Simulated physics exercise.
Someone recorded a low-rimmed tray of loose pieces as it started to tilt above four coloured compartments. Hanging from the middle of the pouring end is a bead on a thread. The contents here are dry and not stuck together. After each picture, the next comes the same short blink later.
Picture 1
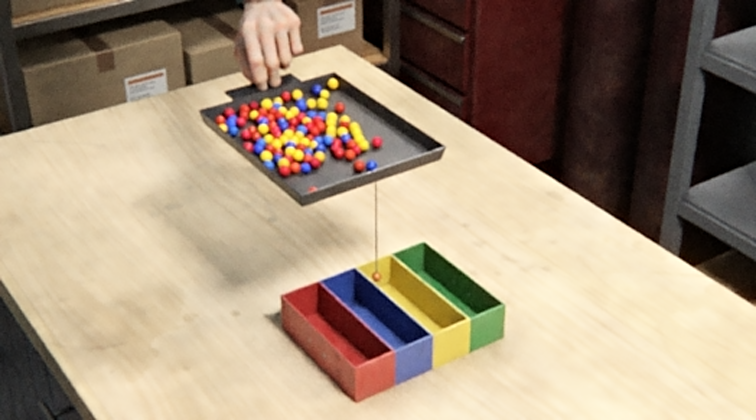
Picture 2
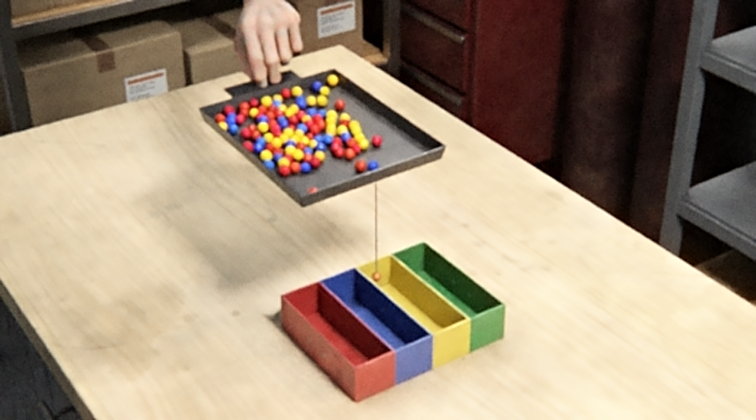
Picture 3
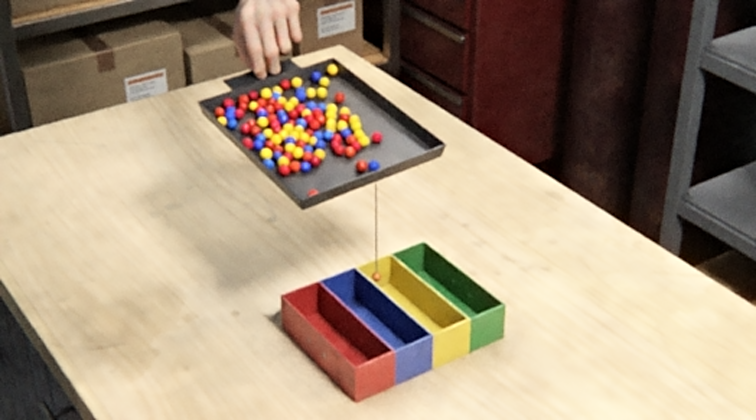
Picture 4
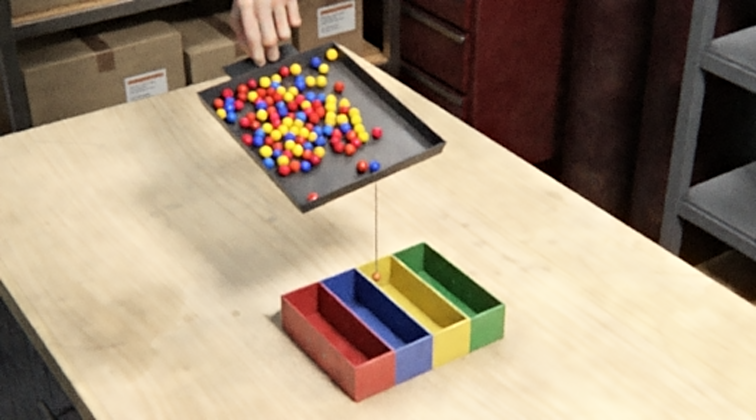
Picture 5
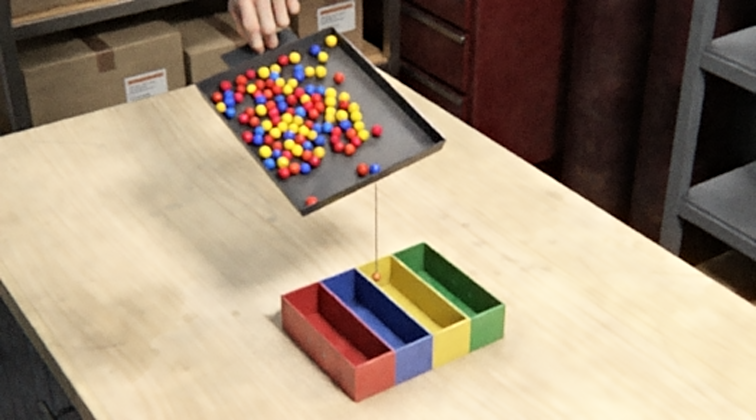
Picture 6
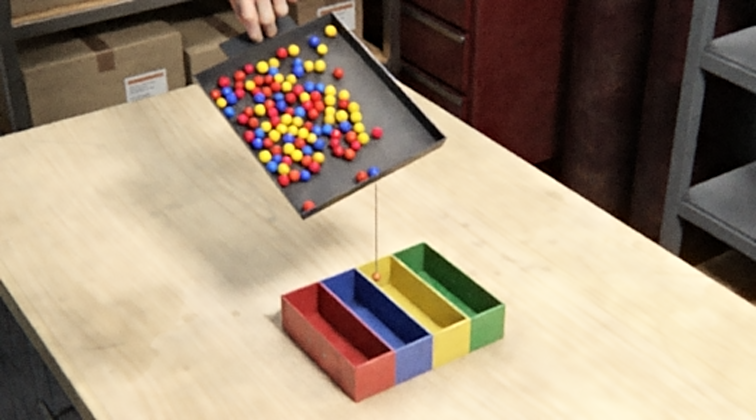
On a wooden table, a hand tilting a dark tray of colourful beads above red, blue, yellow and green compartments.
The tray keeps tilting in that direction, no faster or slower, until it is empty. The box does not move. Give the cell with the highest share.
Highest share: The red cell.
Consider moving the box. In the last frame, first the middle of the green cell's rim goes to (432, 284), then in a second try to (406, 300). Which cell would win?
Result 1: Red; result 2: The blue one.
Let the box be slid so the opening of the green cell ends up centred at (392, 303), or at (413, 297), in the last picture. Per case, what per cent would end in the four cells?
About 90 and 90 per cent.
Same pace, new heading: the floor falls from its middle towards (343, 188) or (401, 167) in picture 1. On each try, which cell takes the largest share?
In order, it comes out as the cell in red and green.
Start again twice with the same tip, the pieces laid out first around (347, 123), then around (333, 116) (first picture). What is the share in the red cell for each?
Respectively 50 and 50 in a hundred.
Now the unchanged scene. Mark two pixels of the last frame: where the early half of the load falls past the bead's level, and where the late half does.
Near (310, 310) and later near (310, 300).
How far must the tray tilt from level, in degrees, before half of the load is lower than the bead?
90°, roughly.
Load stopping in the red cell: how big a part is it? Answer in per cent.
Result: Near 50 %.
Soon after the last picture, tray tipped steeply; most on the tray; a stray few in the red cell; about a quarter falling or outside the box.
A little later, tray tipped past a quarter turn; a small part on the tray; about a third in the red cell; a stray few in the blue cell; about half falling or outside the box.
Later still, tray tipped past a quarter turn; about half in the red cell; a small part in the blue cell; about half falling or outside the box.
By the end, tray tipped past a quarter turn; about half in the red cell; a small part in the blue cell; none in the yellow cell; none in the green cell; about half outside the box.
